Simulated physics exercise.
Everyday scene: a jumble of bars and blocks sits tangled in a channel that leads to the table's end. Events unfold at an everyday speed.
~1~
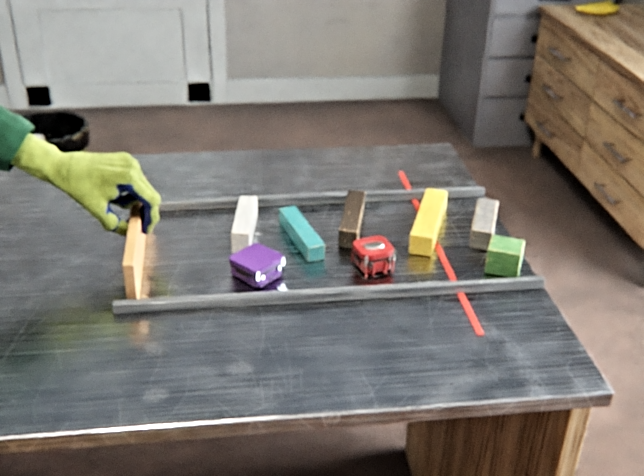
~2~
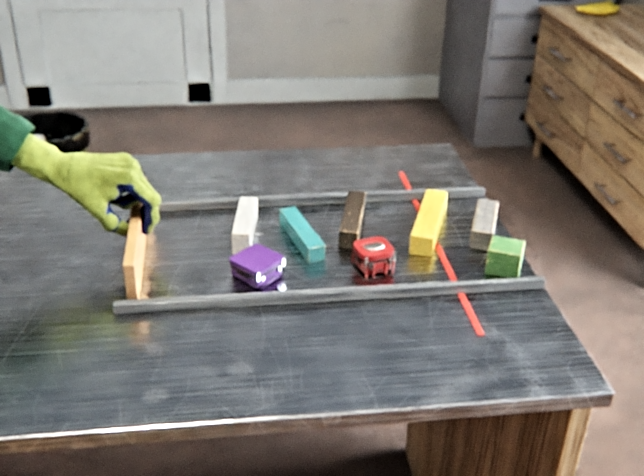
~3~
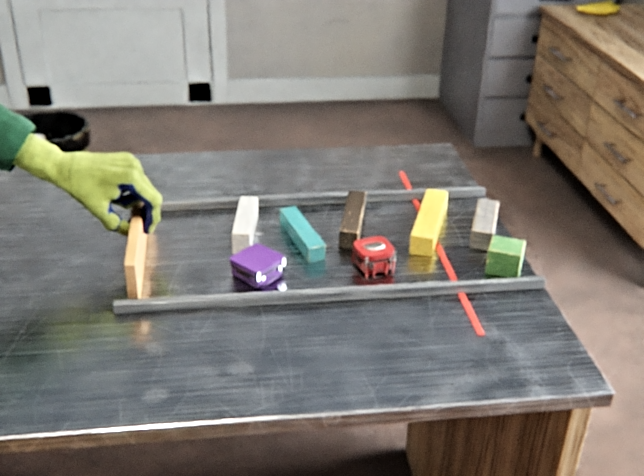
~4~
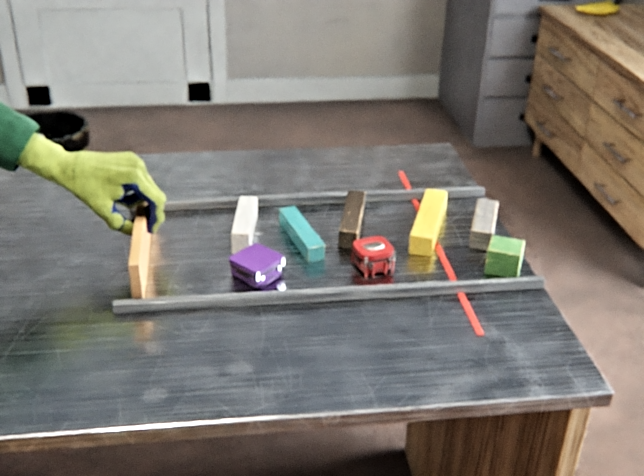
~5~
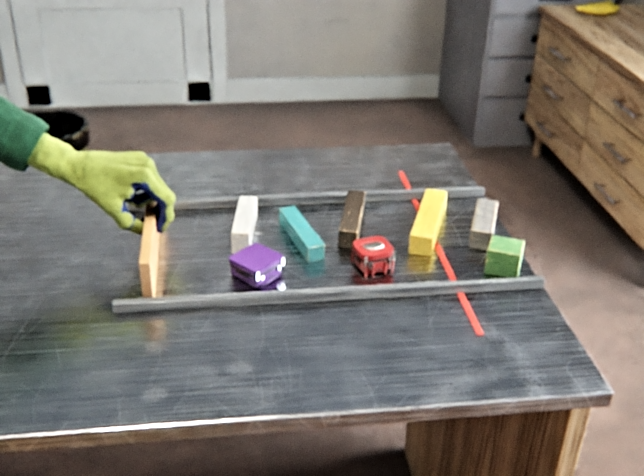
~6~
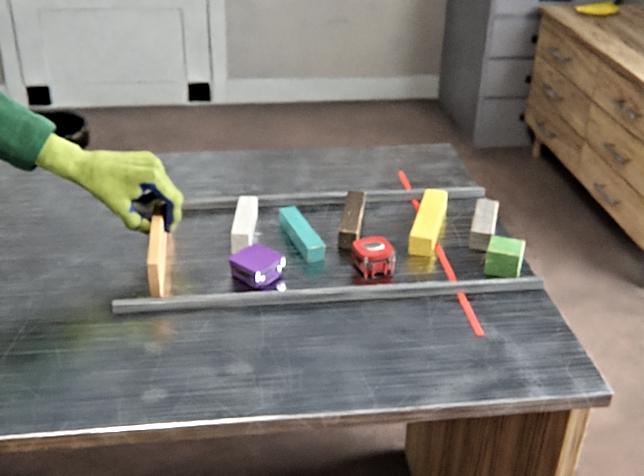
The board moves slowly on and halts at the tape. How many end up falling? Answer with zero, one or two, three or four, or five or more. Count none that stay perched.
I would say one or two fall.
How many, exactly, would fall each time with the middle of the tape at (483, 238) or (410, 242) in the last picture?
The counts would come to 5 and 0.
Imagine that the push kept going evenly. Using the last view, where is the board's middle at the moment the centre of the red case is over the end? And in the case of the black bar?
At (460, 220) for the red case; at (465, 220) for the black bar.
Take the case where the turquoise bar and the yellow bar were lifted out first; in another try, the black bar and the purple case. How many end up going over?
1 for the first case, 0 for the second.
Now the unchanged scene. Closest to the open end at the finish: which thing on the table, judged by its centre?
Answer: The green block.
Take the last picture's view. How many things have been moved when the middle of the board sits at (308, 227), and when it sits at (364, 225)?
In order, the tallies are 5 and 6.
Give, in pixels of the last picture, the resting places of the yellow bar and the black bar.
The yellow bar finishes at (492, 218); the black bar finishes at (467, 212).
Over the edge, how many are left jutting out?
As for overhanging, the count is 1.
A little later, none off yet; grey bar at rest near (484, 225); green block at rest near (504, 258); yellow bar at rest near (429, 221).
Next, none off yet; grey bar moving near (488, 224); green block at rest near (504, 258); yellow bar shifted a little near (456, 220).
When it is over, the number that fall off is one or two; down, grey bar.
